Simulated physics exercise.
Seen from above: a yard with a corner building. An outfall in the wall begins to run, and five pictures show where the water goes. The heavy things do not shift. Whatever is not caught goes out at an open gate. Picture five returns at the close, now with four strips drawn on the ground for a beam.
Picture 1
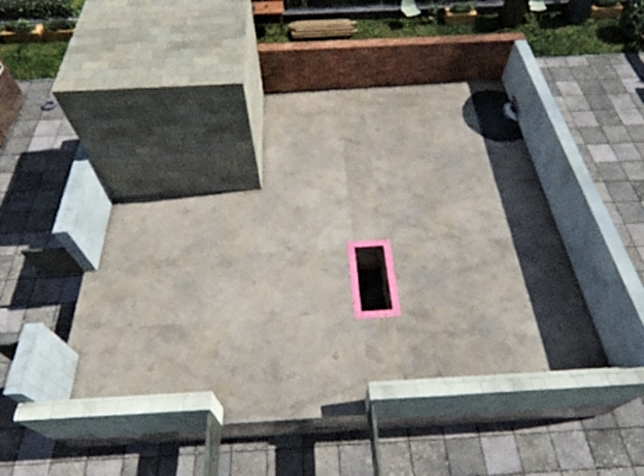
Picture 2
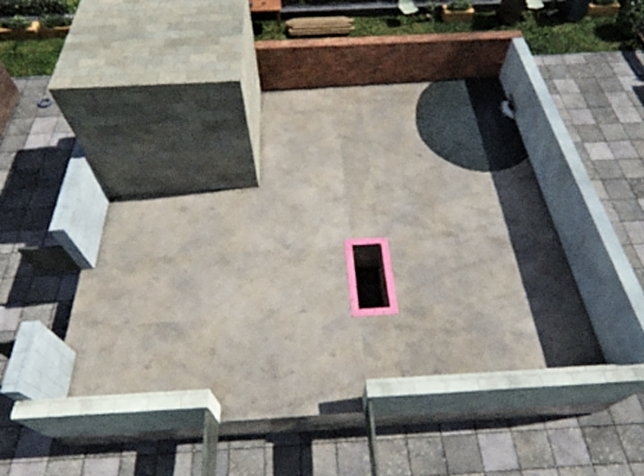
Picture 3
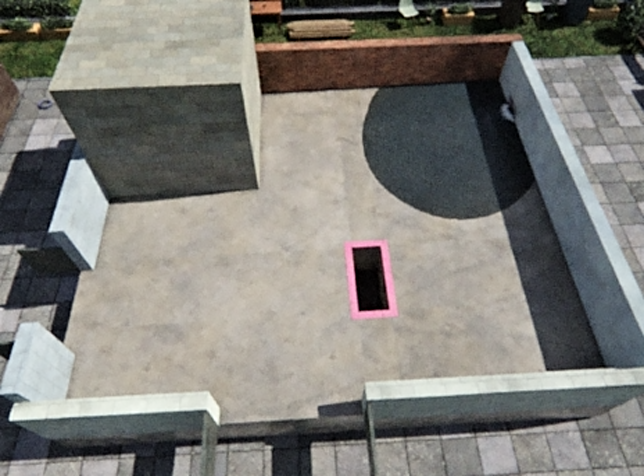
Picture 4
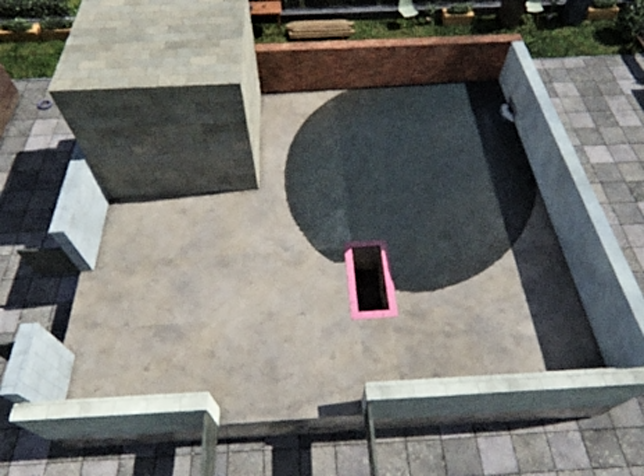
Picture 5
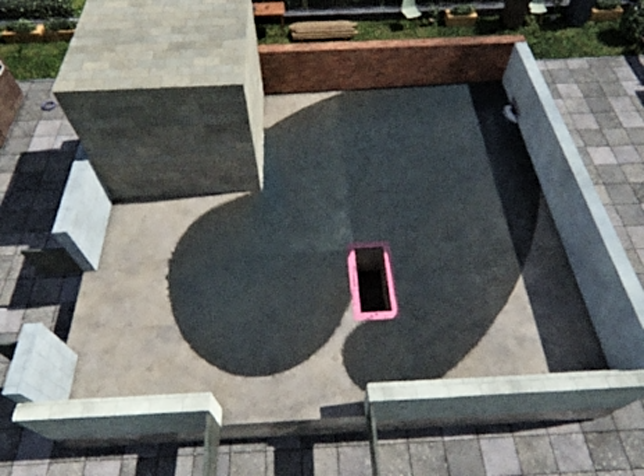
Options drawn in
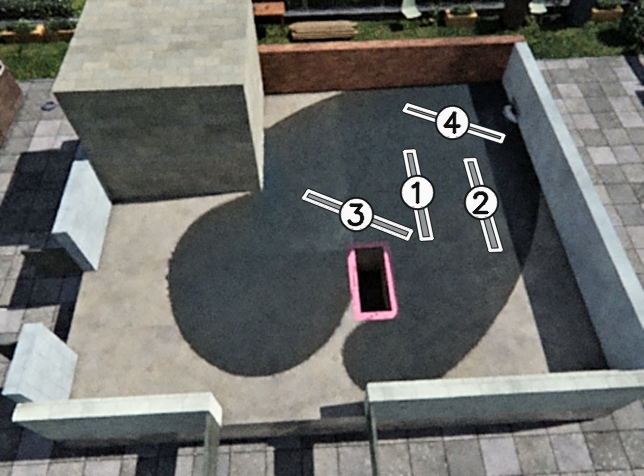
The video shows a walled yard with a corner building from above as a dark wet patch spreads from the upper right across the ground, reaching a pink-edged drain, then extending around both sides of it toward the lower left.
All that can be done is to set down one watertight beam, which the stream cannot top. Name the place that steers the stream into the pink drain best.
Spot 2 does it best.
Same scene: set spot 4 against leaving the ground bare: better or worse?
Spot 4 is worse.
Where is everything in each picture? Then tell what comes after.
Outfall at (515, 108); pink drain at (373, 277); open gate at (88, 311); open gate at (294, 404); 3 % of the ground under water, visible out to (468, 116); pink drain still dry, in the first picture.
In the second picture, 10 % of the ground under water, visible out to (418, 124); pink drain still dry.
In the third picture, 21 % of the ground under water, visible out to (407, 201); pink drain still dry.
In the fourth picture, 40 % of the ground under water, visible out to (311, 235); pink drain taking water.
In the fifth picture, 64 % of the ground under water, visible out to (199, 347); pink drain taking water.
In white, 1 from (426, 238) to (409, 151); 2 from (495, 250) to (469, 159); 3 from (306, 194) to (409, 234); 4 from (405, 107) to (502, 138).
With 1, about 8 % of the stream goes into the pink drain, about 92 % out by the gates.
With 2, about 17 % of the stream goes into the pink drain, about 83 % out by the gates.
With 3, about 10 % of the stream goes into the pink drain, about 90 % out by the gates.
With 4, about 9 % of the stream goes into the pink drain, about 91 % out by the gates.
